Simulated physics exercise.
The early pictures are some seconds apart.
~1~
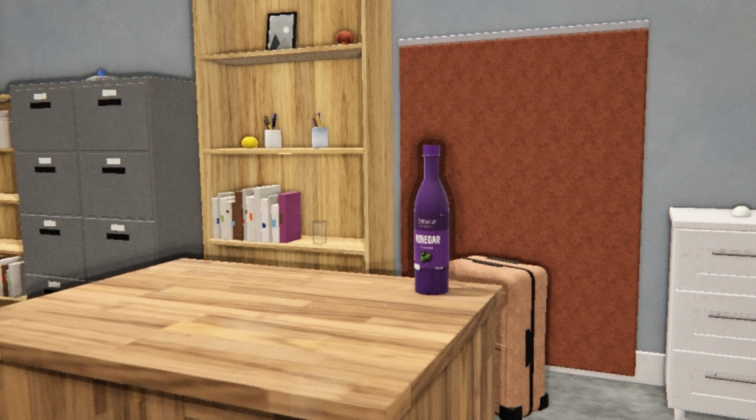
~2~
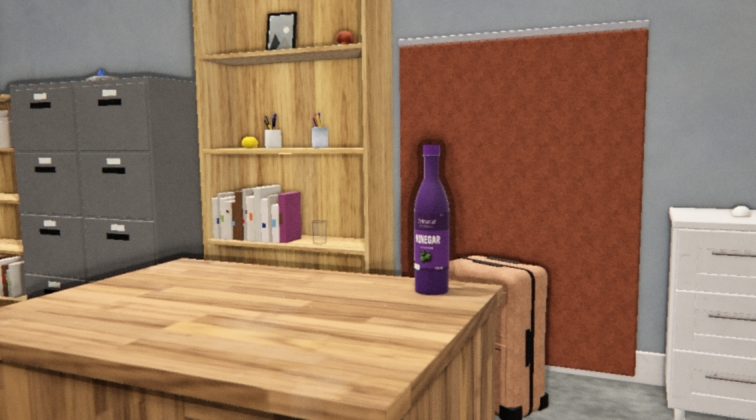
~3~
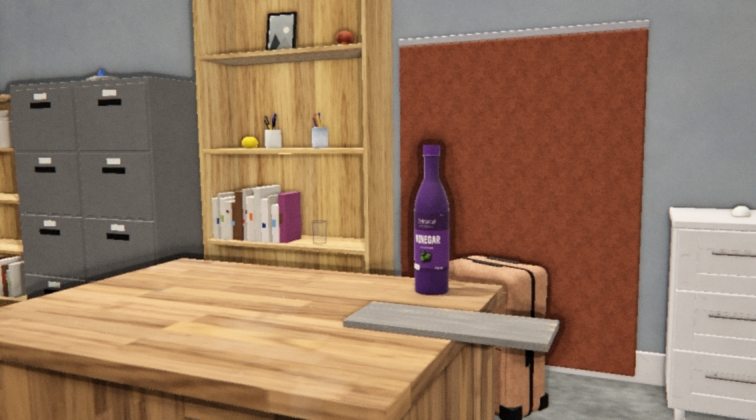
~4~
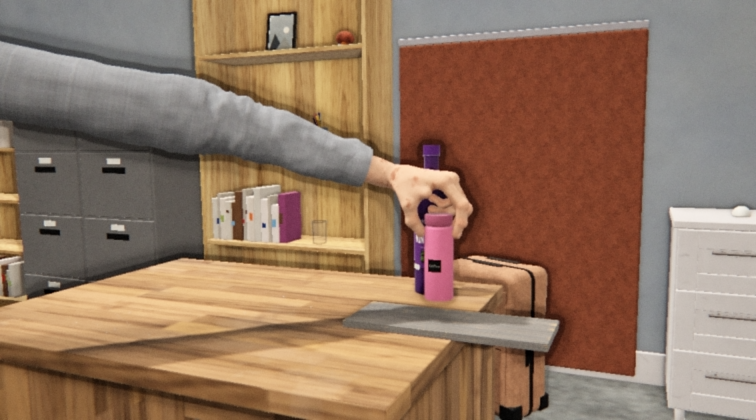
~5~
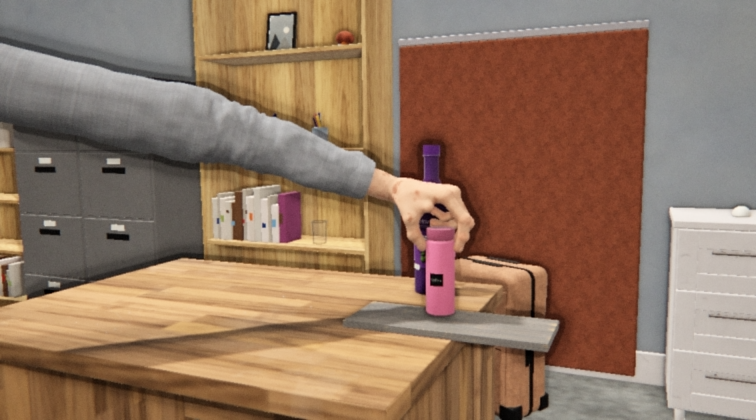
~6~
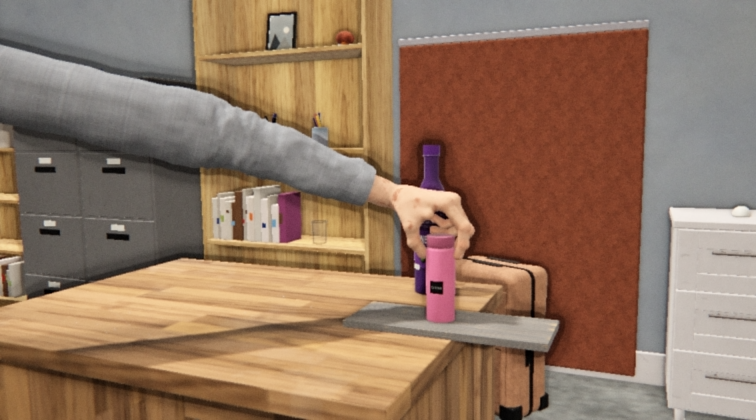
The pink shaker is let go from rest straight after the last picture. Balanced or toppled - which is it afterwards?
It rests securely.
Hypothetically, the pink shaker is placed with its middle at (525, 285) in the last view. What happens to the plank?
After that it tumbles.
Then, 0.30 s later than the last frame, all is still.
Then, 0.70 s later than the last frame, pink shaker resting near (441, 278).
When it is over, all 3 as before. End places, in pixels of the last picture, pink shaker near (441, 278). The plank stays on the table.
